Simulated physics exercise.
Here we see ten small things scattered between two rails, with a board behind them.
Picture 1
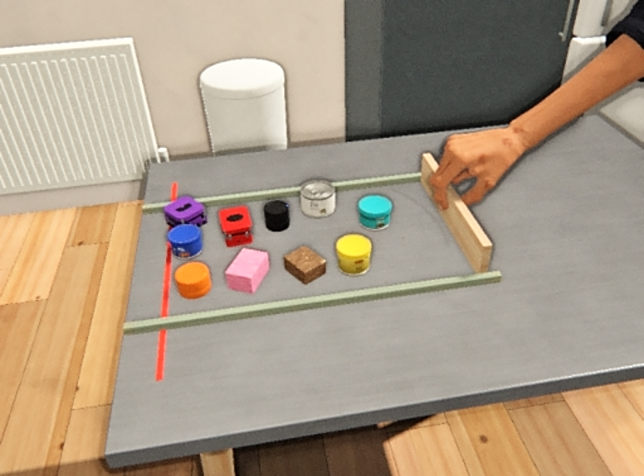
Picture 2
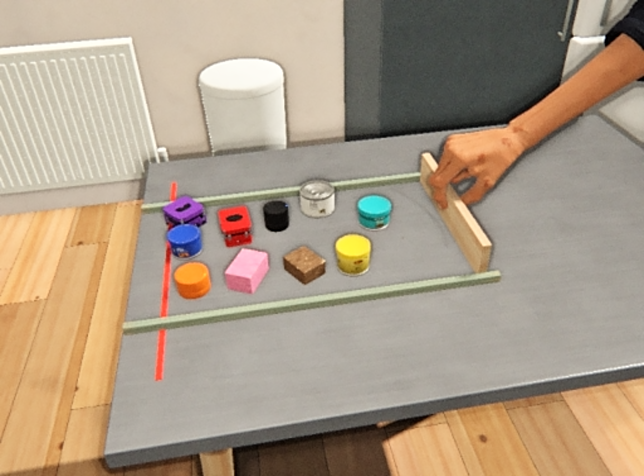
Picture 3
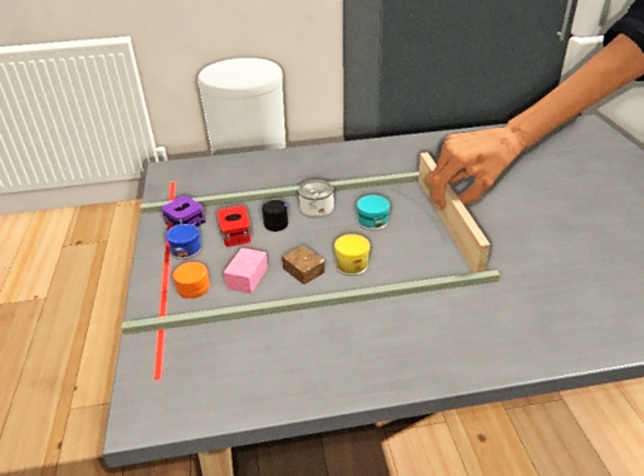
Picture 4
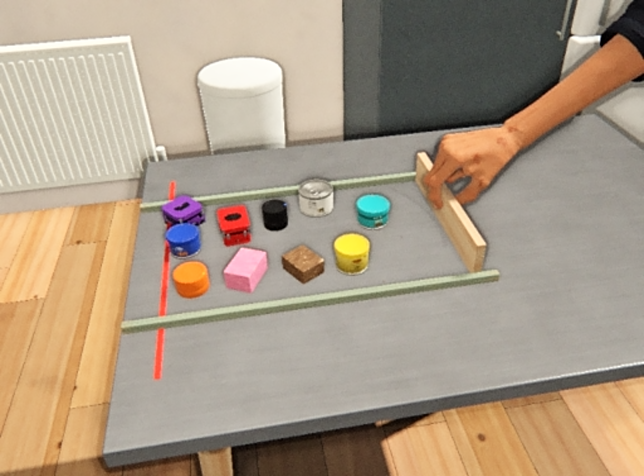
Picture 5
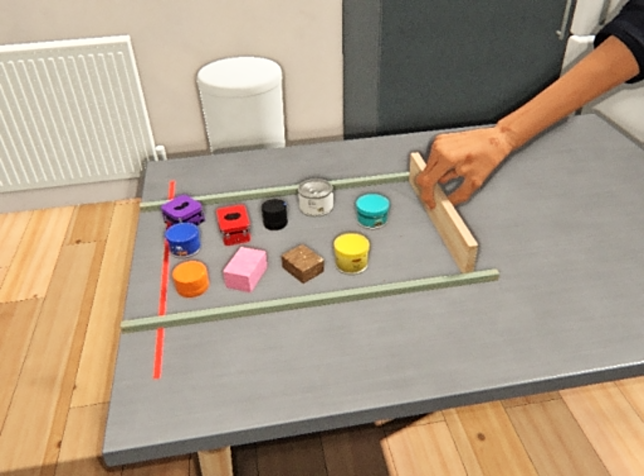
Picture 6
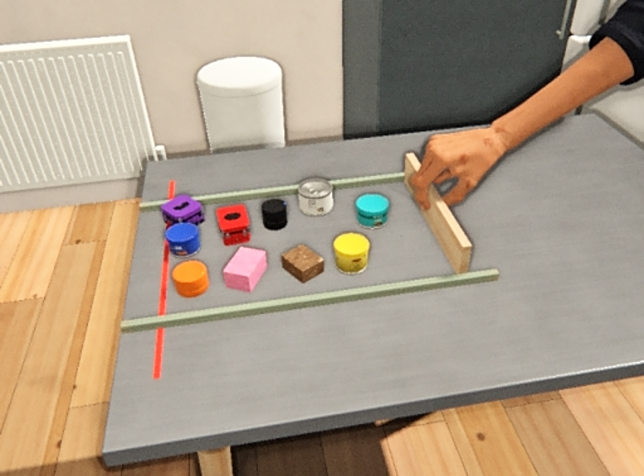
At first, a hand grips a wooden board standing at the right end of two pale green rails, with small colourful pots, tins and blocks scattered between them and a red line at the left. The hand then slides the board slightly leftward, while the small objects stay in place, untouched.
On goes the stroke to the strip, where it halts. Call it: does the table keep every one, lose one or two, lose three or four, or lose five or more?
It loses five or more.
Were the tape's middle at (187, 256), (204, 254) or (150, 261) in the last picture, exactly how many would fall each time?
The counts: 3, 2 and 7.
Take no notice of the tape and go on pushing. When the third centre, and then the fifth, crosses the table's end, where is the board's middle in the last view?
In pixels, around (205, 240) followed by around (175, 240).
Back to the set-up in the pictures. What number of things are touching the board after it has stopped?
So the total is 3.
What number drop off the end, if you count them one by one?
7 in total.
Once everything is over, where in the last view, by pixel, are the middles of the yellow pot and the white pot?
The yellow pot at (144, 283), the white pot at (150, 213).
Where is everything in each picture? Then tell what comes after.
Purple case (185, 215); blue pot (186, 242); orange lid (193, 281); board (451, 209); tape (169, 260), in the first frame.
Blue pot (185, 242); black lid (276, 216), in the second frame.
Orange lid (192, 280); turquoise tin (373, 213), in the third frame.
Purple case (184, 215); red case (235, 227), in the fourth frame.
Blue pot (184, 241); yellow pot (351, 254), in the fifth frame.
Purple case (183, 214); blue pot (184, 241); orange lid (191, 279); board (433, 209); tape (166, 259), in the sixth frame.
A little later, none off yet; purple case at rest near (183, 214); blue pot at rest near (184, 241); orange lid at rest near (191, 279).
Next, none off yet; purple case at rest near (183, 214); blue pot shifted a little near (170, 247); orange lid shifted about its own width near (150, 285).
When it is over, the number that fall off is five or more; down, brown block, black lid, pink block, red case, orange lid, blue pot and purple case.
